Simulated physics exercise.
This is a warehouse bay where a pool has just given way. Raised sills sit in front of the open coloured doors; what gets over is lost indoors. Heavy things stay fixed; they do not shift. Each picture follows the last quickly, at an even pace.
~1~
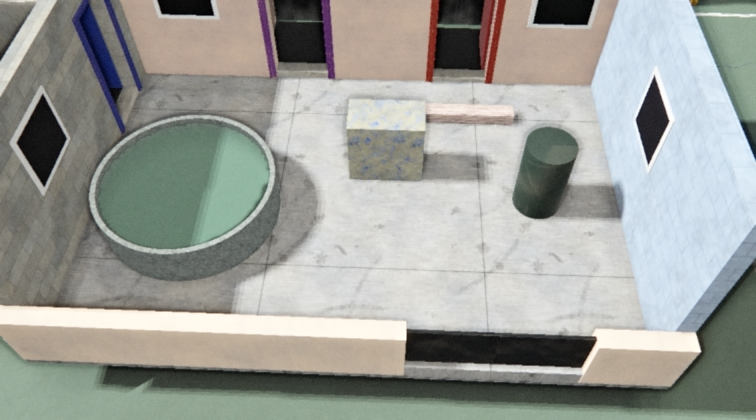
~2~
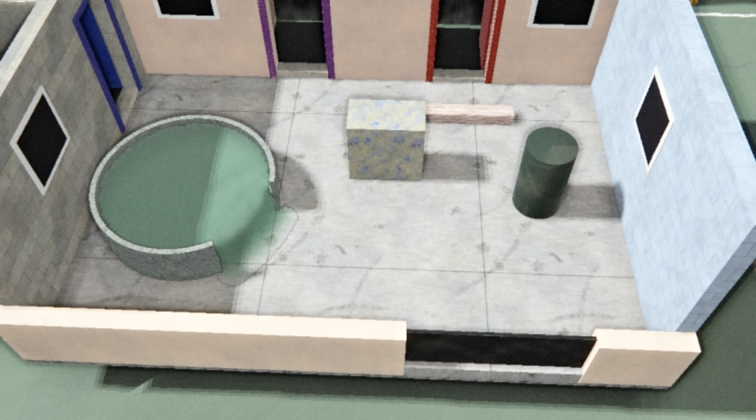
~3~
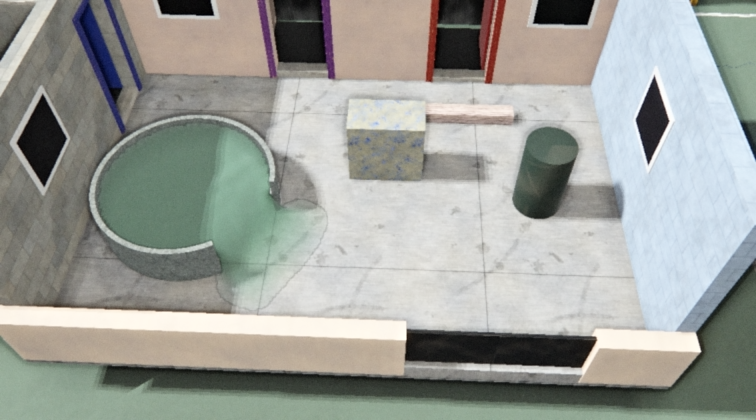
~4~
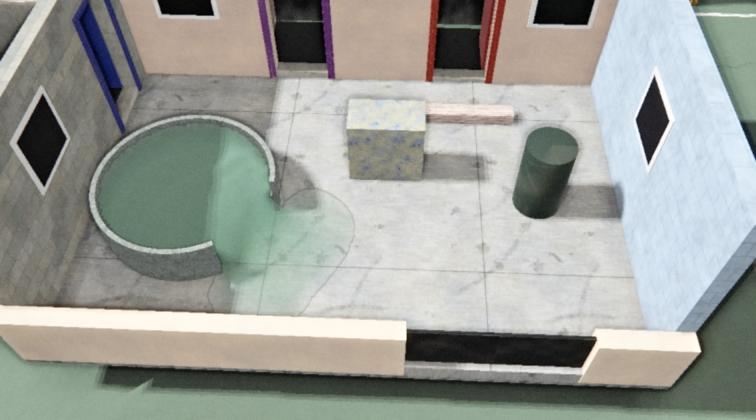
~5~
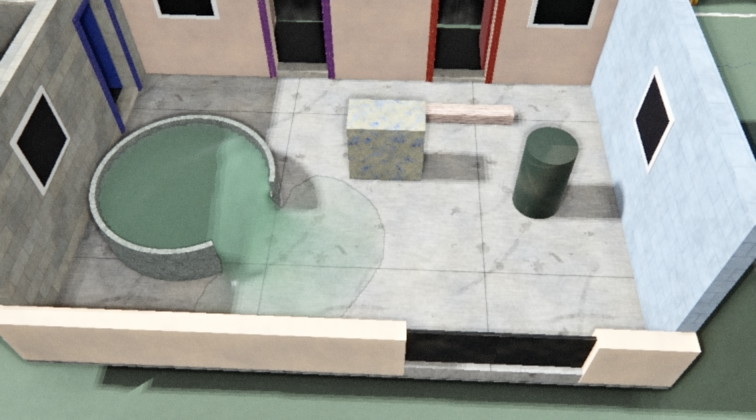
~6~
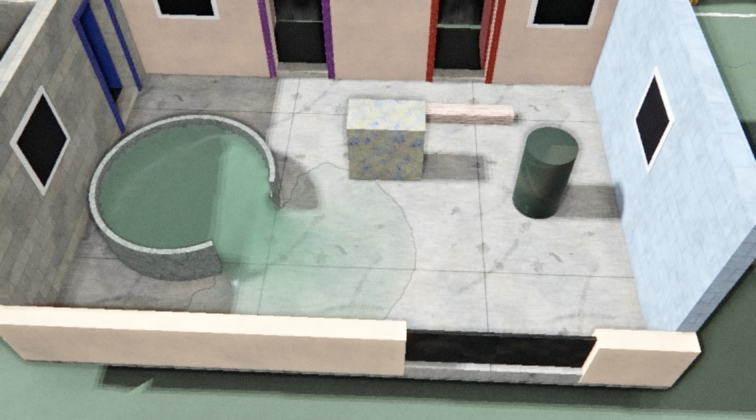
A round pool of green water stood whole on the left of a walled bay, then its lower right side opened and water poured out, spreading rightward across the pale floor below a speckled block.
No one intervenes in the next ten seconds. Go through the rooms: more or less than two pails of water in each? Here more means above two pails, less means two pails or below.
Purple door: Less; blue door: Less; red door: Less.
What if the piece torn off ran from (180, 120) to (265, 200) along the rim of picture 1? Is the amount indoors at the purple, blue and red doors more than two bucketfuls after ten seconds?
I reckon the purple door will get past the mark, the blue door will stay beneath the mark, and the red door will get past the mark.
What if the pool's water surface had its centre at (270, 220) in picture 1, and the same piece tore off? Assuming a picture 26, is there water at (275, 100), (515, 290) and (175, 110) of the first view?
Spared, soaked, spared.
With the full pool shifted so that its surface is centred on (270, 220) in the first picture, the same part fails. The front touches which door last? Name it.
I'd go with the one in blue.
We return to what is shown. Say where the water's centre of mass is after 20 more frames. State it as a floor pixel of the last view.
Roughly (349, 247) in the last picture.
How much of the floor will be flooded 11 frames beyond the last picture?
That works out at 40 %.
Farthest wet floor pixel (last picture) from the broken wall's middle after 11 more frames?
Somewhere near (639, 358).
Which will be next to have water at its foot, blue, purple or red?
My pick is the one in red.
A moment on, water covers 30 % of the floor; the purple door not reached, the blue door not reached, the red door not reached.
Next, water covers 40 % of the floor; the purple door not reached, the blue door not reached, the red door not reached.
Then, water covers 55 % of the floor; the purple door not reached, the blue door not reached, the red door not reached.
Later, water covers 75 % of the floor; the purple door not reached, the blue door not reached, the red door wet at the sill, nothing in.
In the end, water covers 95 % of the floor; the purple door wet at the sill, nothing in, the blue door wet at the sill, nothing in, the red door wet at the sill, nothing in.
